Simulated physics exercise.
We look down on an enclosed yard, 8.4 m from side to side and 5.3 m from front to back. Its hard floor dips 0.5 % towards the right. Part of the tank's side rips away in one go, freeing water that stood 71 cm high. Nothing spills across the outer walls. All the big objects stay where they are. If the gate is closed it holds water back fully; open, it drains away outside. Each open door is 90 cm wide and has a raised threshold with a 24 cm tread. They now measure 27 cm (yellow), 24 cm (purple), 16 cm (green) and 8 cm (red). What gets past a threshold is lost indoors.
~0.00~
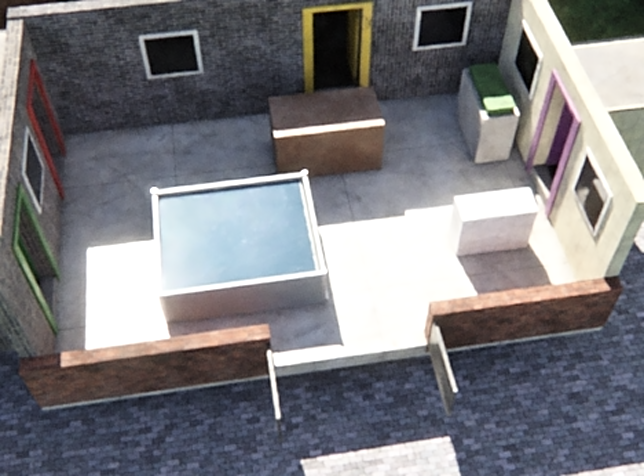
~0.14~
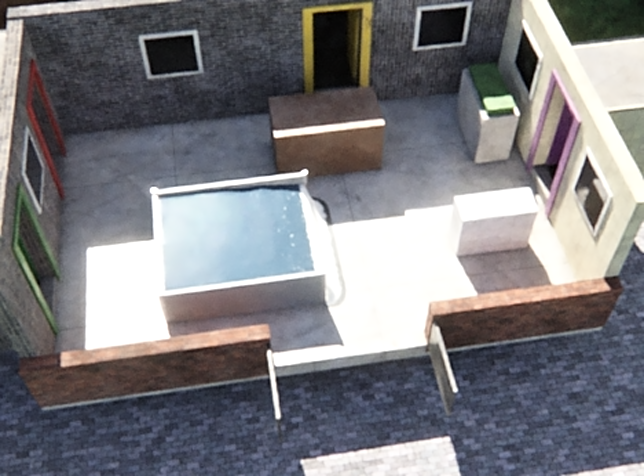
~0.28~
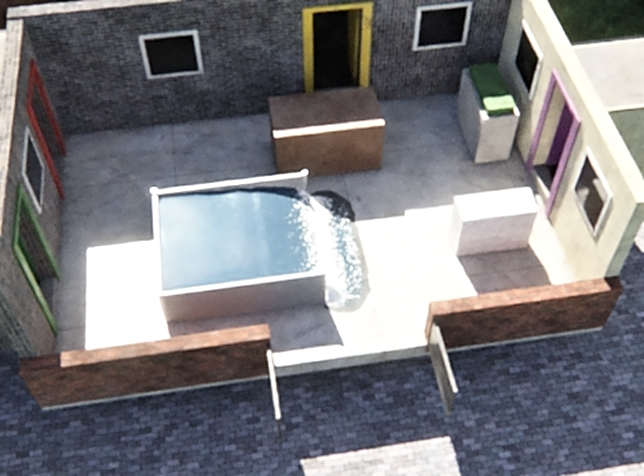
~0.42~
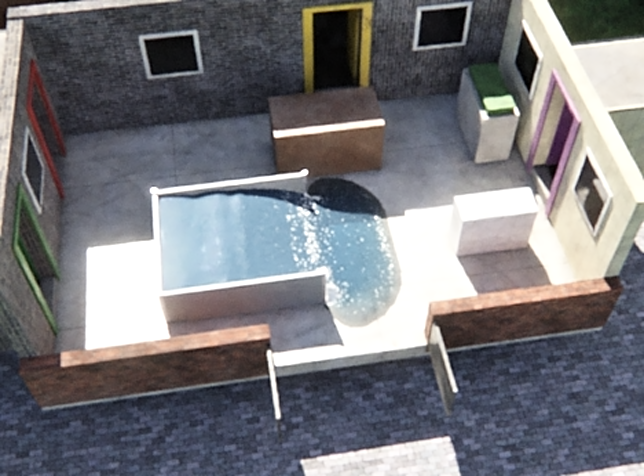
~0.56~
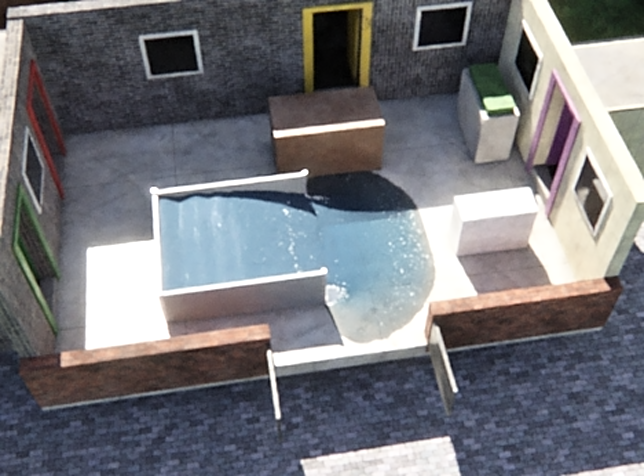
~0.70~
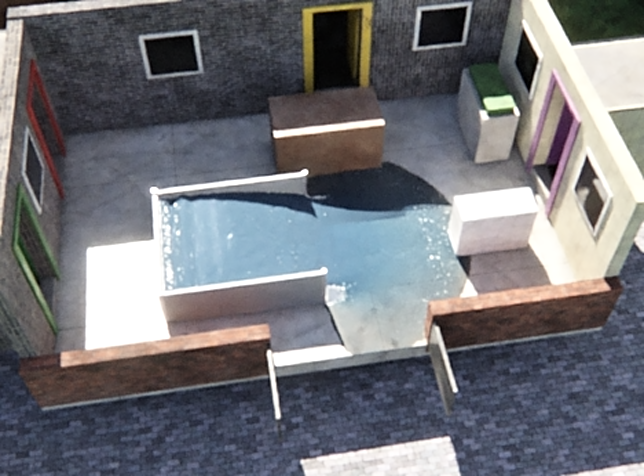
Water bursting through the right side of a raised tank in a walled yard, spreading across the pale floor to a white block.
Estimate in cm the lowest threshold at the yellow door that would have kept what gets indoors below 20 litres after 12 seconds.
It would have to be roughly 10.5 cm high.
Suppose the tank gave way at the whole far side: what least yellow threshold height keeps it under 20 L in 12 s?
Some 6.5 cm.
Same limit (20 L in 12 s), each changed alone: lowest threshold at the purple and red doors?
About 31 cm at purple and 12.5 cm at red.
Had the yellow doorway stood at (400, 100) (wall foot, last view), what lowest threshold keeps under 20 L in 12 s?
Roughly 20 cm.
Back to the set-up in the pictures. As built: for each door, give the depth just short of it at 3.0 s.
In cm: Yellow 0, purple 36, green 0, red 0.
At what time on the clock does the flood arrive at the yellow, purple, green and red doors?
Yellow 3.2 s, purple 1.1 s, green 8.0 s, red 6.5 s.
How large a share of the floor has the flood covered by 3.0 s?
Near 45 per cent is wet.
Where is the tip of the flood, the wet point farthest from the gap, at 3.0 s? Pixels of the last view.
Near (489, 91).
After 1.4 s water covers 40 % of the floor, deepest (43 cm) near (447, 244); it has not reached the yellow door.
After 3.0 s water covers 45 % of the floor, deepest (48 cm) near (528, 233); it has not reached the yellow door.
After 12.0 s water covers 95 % of the floor, deepest (10 cm) near (559, 256); 5 cm at the yellow door, 0 litres in over its 27 cm threshold.
At the yellow door as built, the water arrived by 3.2 s and peaked near 19 cm at 5.4 s.
Run again over the same 12 s with other heights there, 27 litres in over 9.5 cm, 8 litres over 13 cm. The limit of 20 litres is kept from about 10.5 cm up.
